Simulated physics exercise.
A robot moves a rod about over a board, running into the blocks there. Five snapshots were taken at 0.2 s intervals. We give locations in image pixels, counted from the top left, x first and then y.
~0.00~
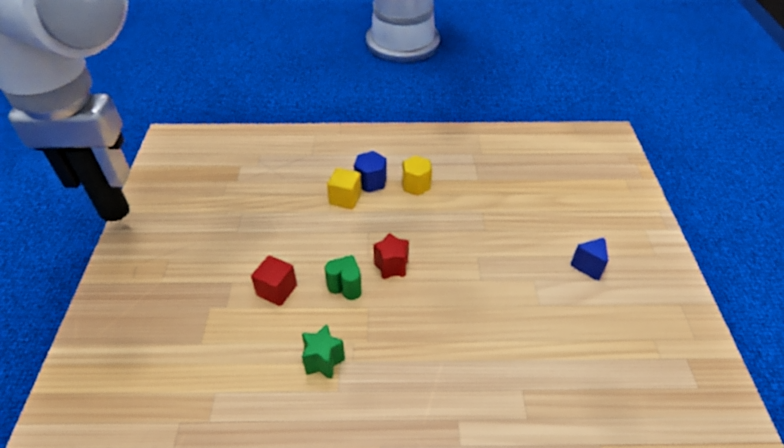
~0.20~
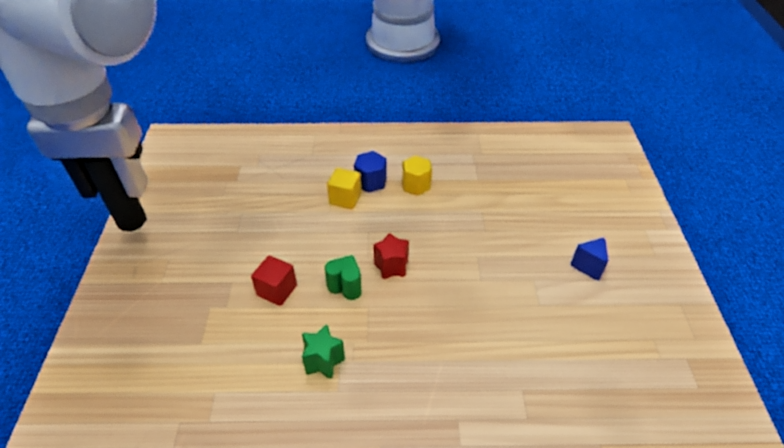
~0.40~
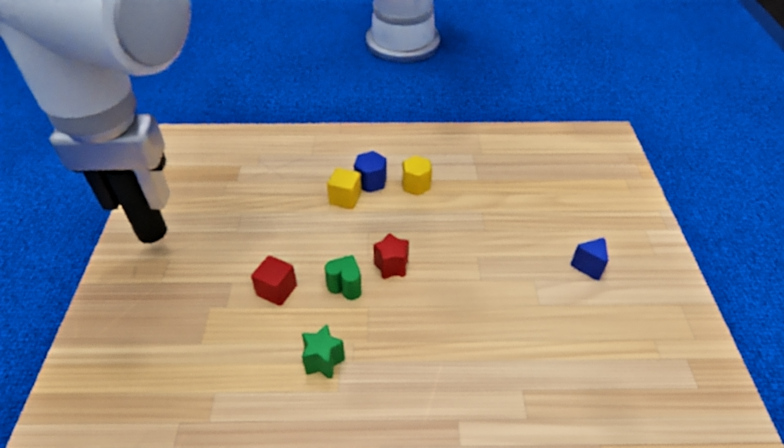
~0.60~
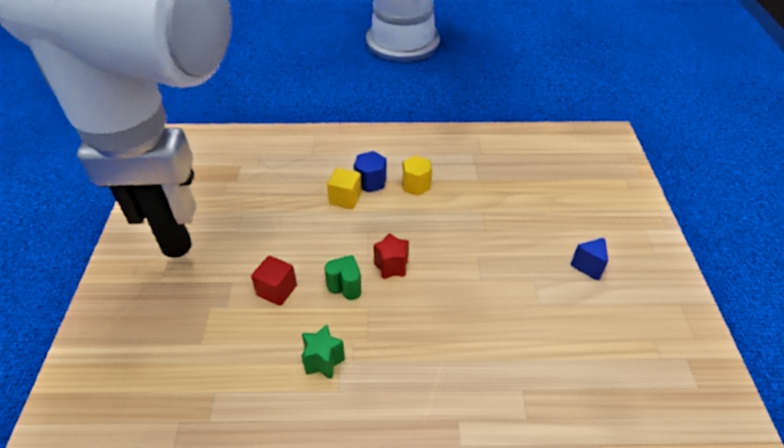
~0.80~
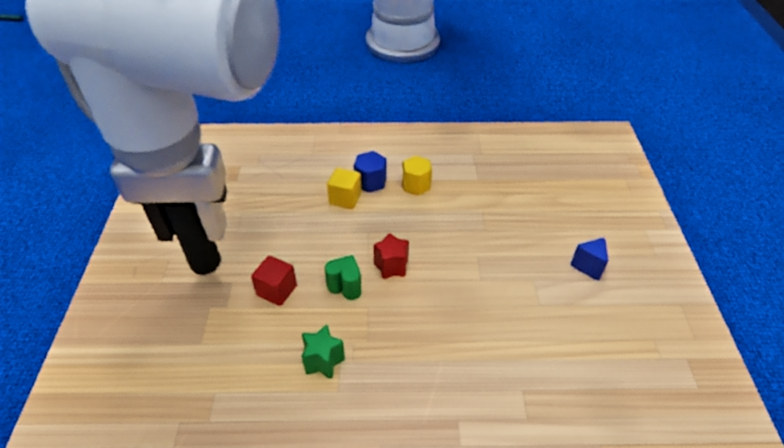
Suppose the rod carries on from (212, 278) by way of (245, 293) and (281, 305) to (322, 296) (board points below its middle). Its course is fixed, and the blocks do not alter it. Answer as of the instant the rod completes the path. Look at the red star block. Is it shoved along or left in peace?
That one moves away.
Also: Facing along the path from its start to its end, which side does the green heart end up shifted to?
It is displaced to the left.
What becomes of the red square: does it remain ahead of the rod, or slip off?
That block remains ahead.
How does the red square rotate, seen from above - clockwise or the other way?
If we look at it from overhead, the red square pivots counter-clockwise.
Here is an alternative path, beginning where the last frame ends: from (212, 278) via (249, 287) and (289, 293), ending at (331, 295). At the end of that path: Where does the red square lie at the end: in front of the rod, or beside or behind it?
The rod still drives it.
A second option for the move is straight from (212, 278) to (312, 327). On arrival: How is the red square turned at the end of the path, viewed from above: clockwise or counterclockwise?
Anticlockwise.
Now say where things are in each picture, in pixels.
In the first frame, lower end of the rod (116, 213), tops of blocks, red square (272, 270), green star block (320, 342), green heart (344, 267), red star block (392, 246).
In the second frame, rod (133, 222), blocks as before.
In the third frame, rod (153, 234), blocks as before.
In the fourth frame, rod (178, 248), blocks as before.
In the fifth frame, rod (206, 264), red square (272, 270), green star block (320, 342), green heart (344, 267), red star block (392, 246).
On the path given first. One third of the way, rod (242, 280); red square (276, 270).
Two thirds of the way, rod (280, 292); red square (307, 271), turned 70° anticlockwise.
At the end, rod (320, 283); red square (344, 259), turned 70° anticlockwise; green star block not moved; green heart (381, 254); red star block (406, 240).
